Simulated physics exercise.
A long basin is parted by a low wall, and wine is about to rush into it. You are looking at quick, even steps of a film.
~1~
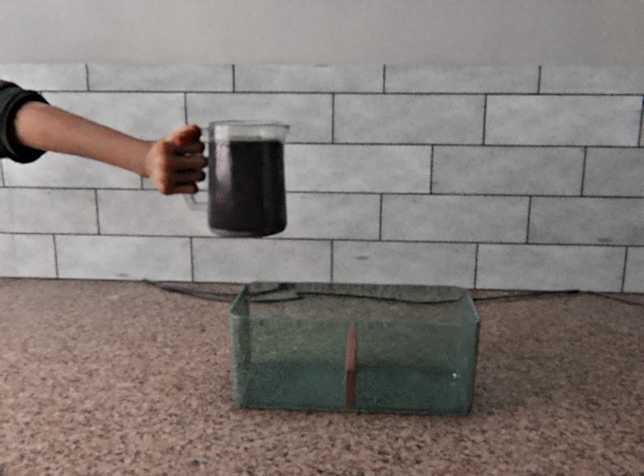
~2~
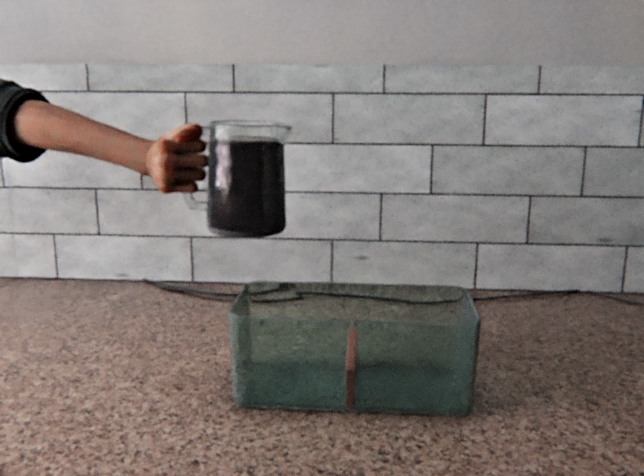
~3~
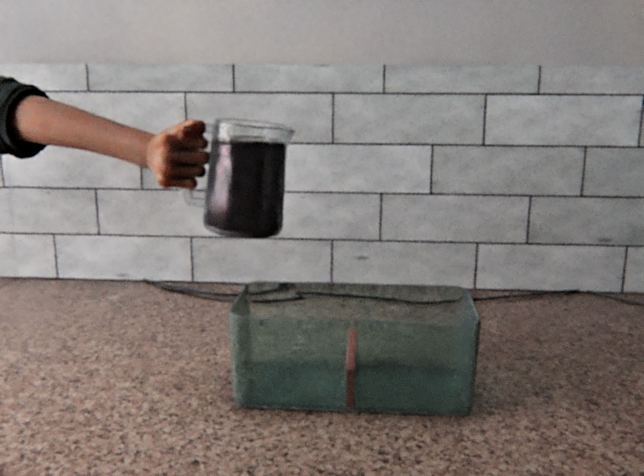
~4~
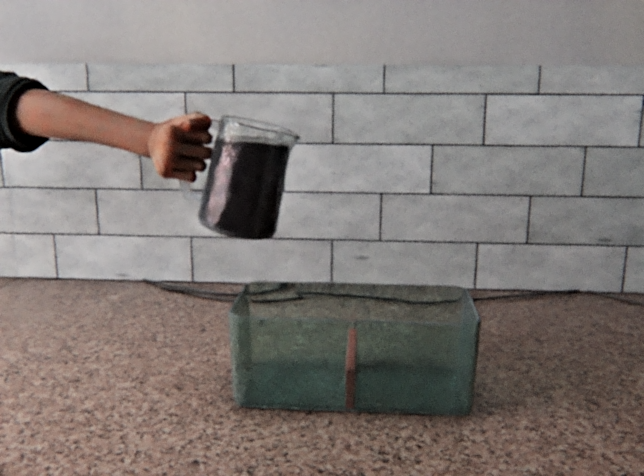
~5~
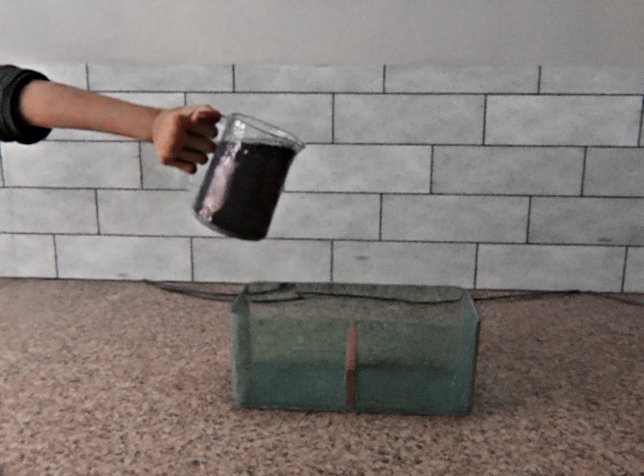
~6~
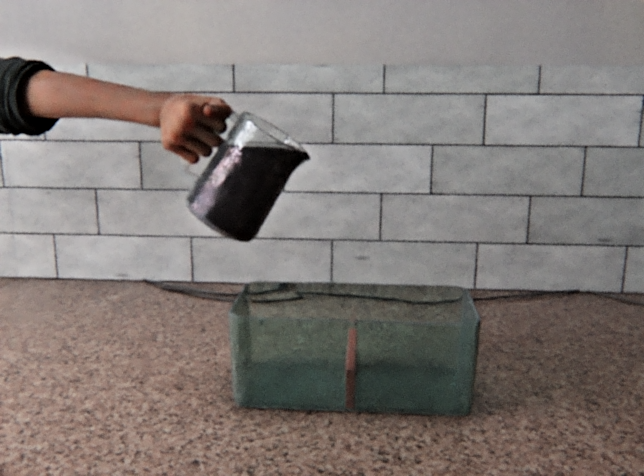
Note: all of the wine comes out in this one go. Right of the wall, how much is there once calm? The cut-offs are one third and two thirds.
Short answer, the right side gets past two thirds.
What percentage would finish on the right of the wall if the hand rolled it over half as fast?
Near 85 parts in a hundred.
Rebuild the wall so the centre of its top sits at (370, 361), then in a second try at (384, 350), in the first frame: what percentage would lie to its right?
Roughly 50 % and then 5 %.
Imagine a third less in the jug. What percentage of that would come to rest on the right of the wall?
75 in a hundred.
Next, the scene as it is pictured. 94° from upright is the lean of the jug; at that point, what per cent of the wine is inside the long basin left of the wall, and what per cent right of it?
About 0 % left and about 5 % right.
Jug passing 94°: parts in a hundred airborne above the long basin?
It's close to 20 percent.
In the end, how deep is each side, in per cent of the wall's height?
Left side roughly 10, right side roughly 60.
A moment on, the jug is tipped on its side and 72 per cent is still to pour, 0 is left of the wall and 6 right of it.
Next, the jug is tipped right over and 27 per cent is still to pour, 4 is left of the wall and 45 right of it.
Then the jug is tipped right over and 7 per cent is still to pour, 5 is left of the wall and 80 right of it.
Later the jug is tipped right over and 1 per cent is still to pour, 9 is left of the wall and 88 right of it.
In the end 11 per cent lies left of the wall, 88 right of it and 1 outside.
